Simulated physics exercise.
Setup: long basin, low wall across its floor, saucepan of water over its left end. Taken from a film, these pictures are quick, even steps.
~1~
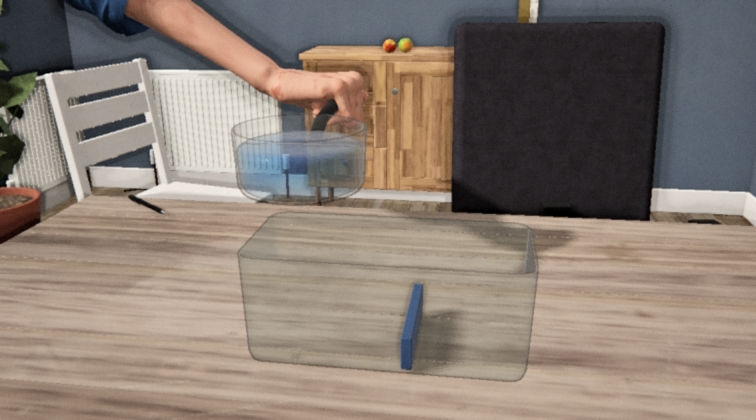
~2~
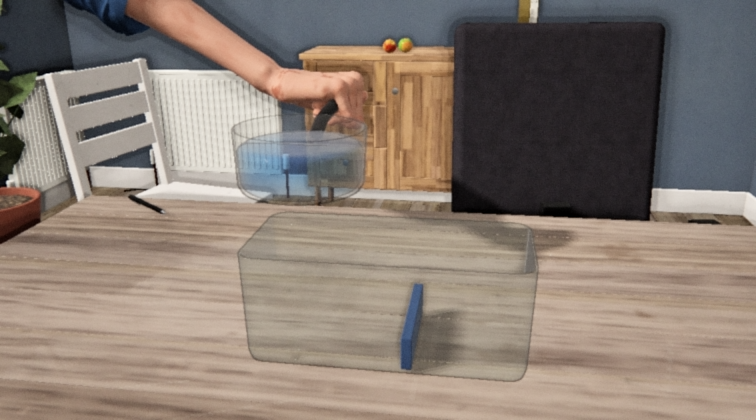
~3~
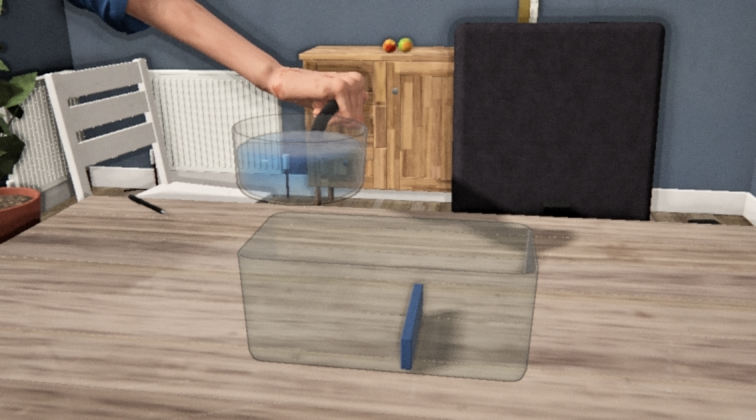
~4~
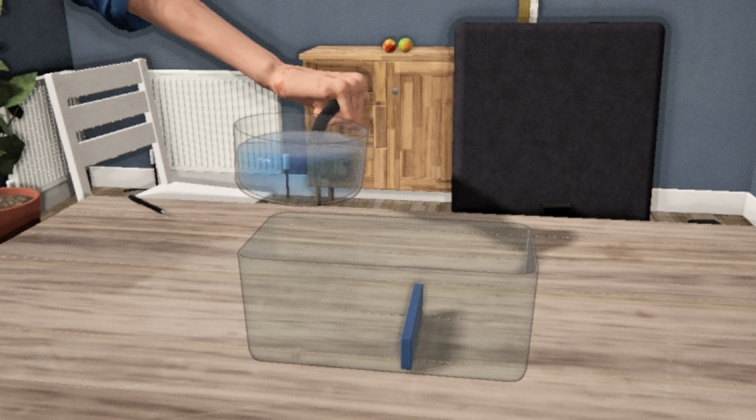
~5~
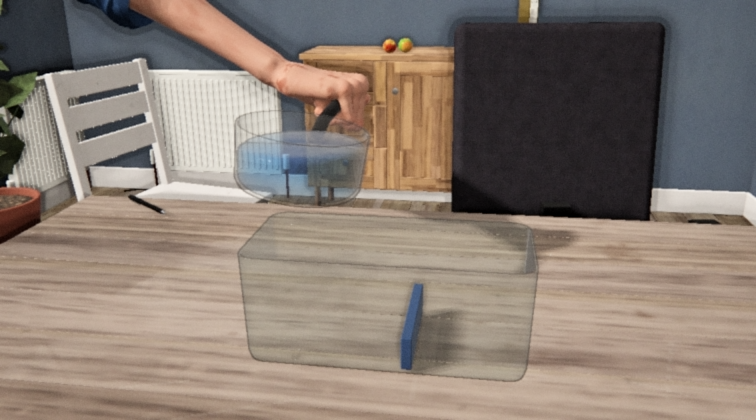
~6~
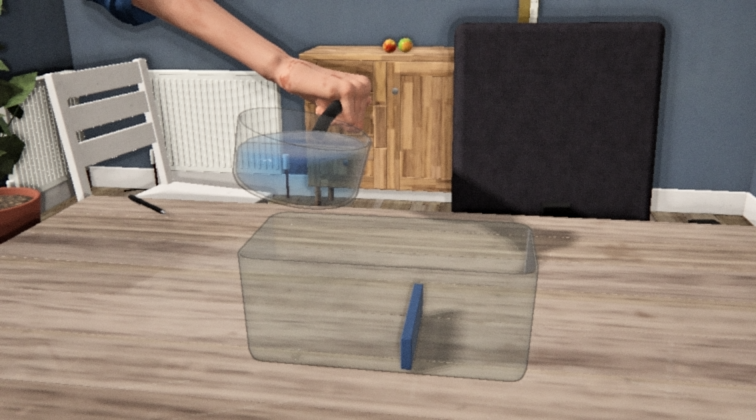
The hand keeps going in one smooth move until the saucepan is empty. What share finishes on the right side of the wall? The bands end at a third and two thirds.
The amount right of the wall is going to settle in the middle, one third to two thirds.
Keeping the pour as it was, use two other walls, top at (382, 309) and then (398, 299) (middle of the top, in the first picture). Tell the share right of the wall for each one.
Result: 80 % first, 65 % second.
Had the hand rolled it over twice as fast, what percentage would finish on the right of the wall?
Estimate: Around 35 %.
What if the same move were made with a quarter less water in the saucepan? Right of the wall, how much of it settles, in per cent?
It should come out close to 35 per cent.
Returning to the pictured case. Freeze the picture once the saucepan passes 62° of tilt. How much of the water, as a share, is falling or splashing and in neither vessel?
About 25 %.
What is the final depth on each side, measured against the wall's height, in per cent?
Left side: Approx. 40 %; right side: Approx. 60 %.
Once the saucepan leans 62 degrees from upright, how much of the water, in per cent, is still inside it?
Near 60 per cent.
A moment on, the saucepan is tipped part way and 59 per cent is still to pour, 5 is left of the wall and 10 right of it.
Next, the saucepan is tipped on its side and 14 per cent is still to pour, 29 is left of the wall and 51 right of it.
Then the saucepan is tipped on its side and 2 per cent is still to pour, 46 is left of the wall and 51 right of it.
Later the saucepan is tipped on its side and 0 per cent is still to pour, 48 is left of the wall and 52 right of it.
Finally, 48 per cent lies left of the wall, 52 right of it and 0 outside.
